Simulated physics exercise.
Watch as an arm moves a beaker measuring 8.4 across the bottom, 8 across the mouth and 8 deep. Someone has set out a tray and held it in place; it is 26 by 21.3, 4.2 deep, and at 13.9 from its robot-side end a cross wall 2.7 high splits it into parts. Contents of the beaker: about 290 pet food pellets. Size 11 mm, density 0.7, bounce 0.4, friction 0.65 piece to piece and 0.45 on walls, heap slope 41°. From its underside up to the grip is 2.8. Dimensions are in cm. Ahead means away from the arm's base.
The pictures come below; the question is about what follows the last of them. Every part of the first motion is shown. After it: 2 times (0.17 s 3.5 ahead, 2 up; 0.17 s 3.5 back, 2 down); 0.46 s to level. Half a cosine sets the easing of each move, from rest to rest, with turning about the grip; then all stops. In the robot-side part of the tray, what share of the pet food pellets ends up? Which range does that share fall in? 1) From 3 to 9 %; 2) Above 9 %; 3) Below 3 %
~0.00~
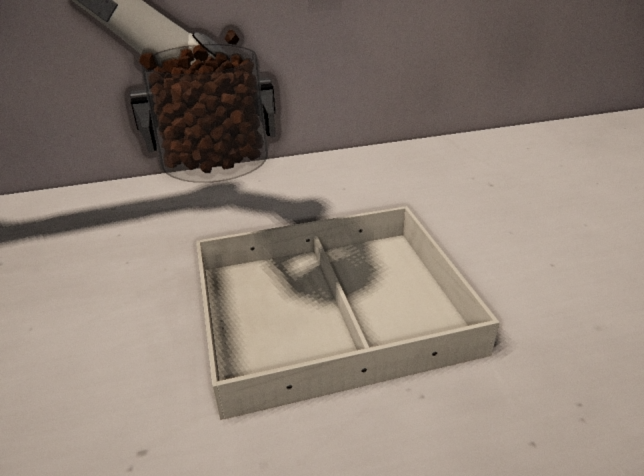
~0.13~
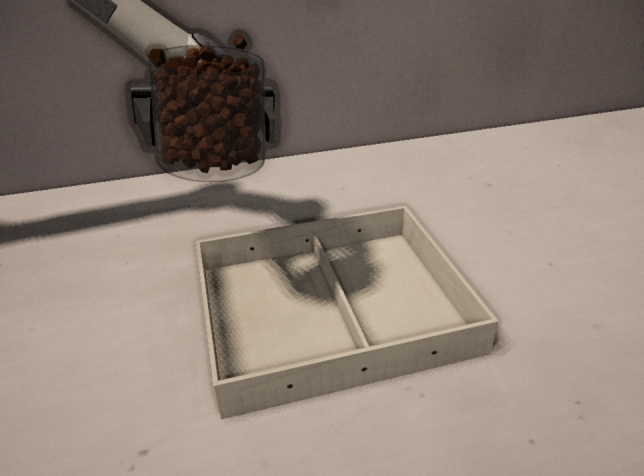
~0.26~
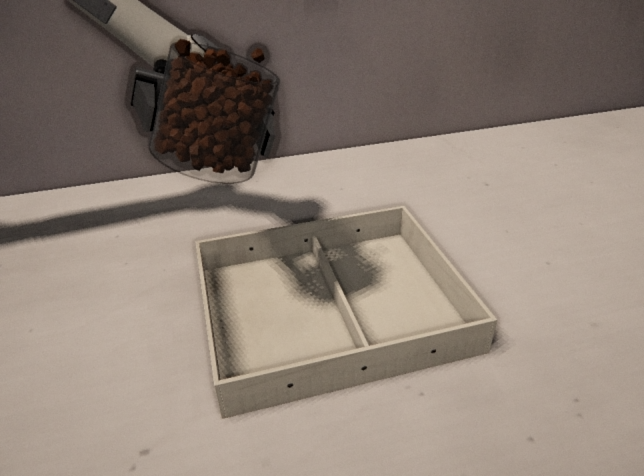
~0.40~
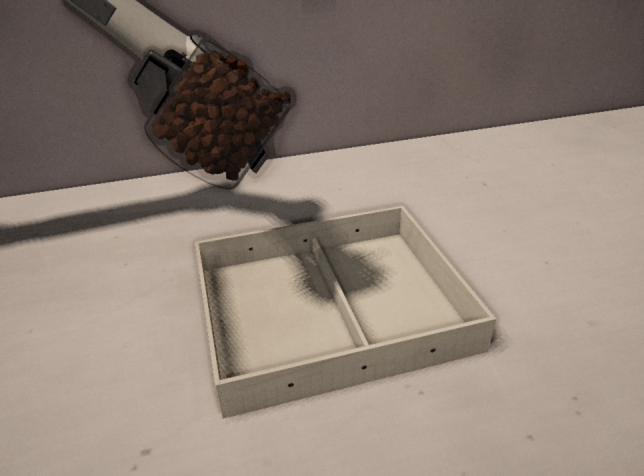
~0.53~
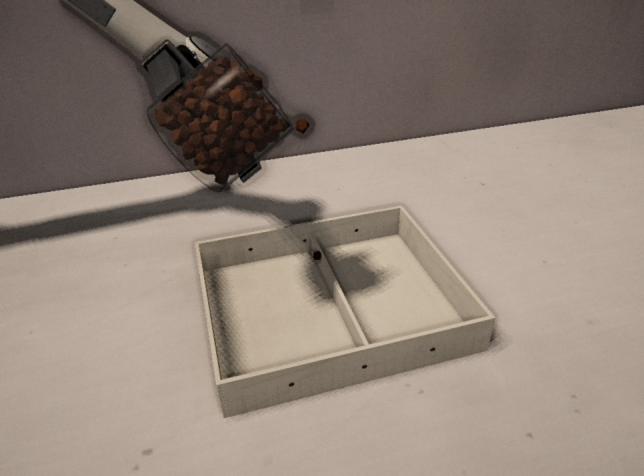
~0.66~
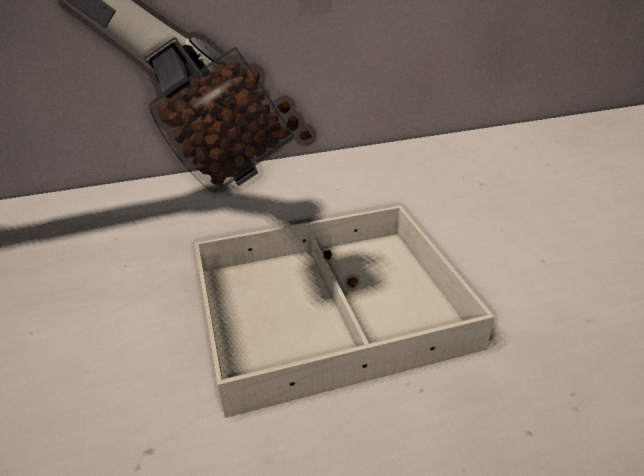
Option 1: From 3 to 9 %.
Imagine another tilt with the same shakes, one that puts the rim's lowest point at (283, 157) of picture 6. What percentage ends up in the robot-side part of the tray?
About 20 %.
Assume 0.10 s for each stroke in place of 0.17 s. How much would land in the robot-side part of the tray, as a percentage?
I'd expect close to 10 per cent then.
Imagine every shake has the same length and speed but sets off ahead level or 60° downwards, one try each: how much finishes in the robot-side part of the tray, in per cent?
Try one gives about 5 in a hundred, try two about 0 in a hundred.
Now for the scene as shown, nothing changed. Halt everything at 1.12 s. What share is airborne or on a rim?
My guess is some 1 in a hundred.
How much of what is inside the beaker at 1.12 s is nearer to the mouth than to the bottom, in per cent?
Near 45 %.
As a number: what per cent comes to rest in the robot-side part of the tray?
The share is close to 6 per cent.
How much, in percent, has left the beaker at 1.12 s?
Roughly 10 percent is out.
After 1.12 s, tilted 62° forward, highest piece 27 above the table; 264 in the beaker, 19 in the far-side part, 5 in the robot-side part, 4 in flight or on a rim.
After 1.57 s, tilted 31° forward, highest piece 27 above the table; 243 in the beaker, 34 in the far-side part, 15 in the robot-side part.
After 2.00 s, level, highest piece 28 above the table; 243 in the beaker, 34 in the far-side part, 15 in the robot-side part.
After 3.05 s, level, highest piece 28 above the table; 243 in the beaker, 34 in the far-side part, 15 in the robot-side part.
In the end, 243 in the beaker, 34 in the far-side part, 15 in the robot-side part. That is 5 % in the robot-side part of the tray.
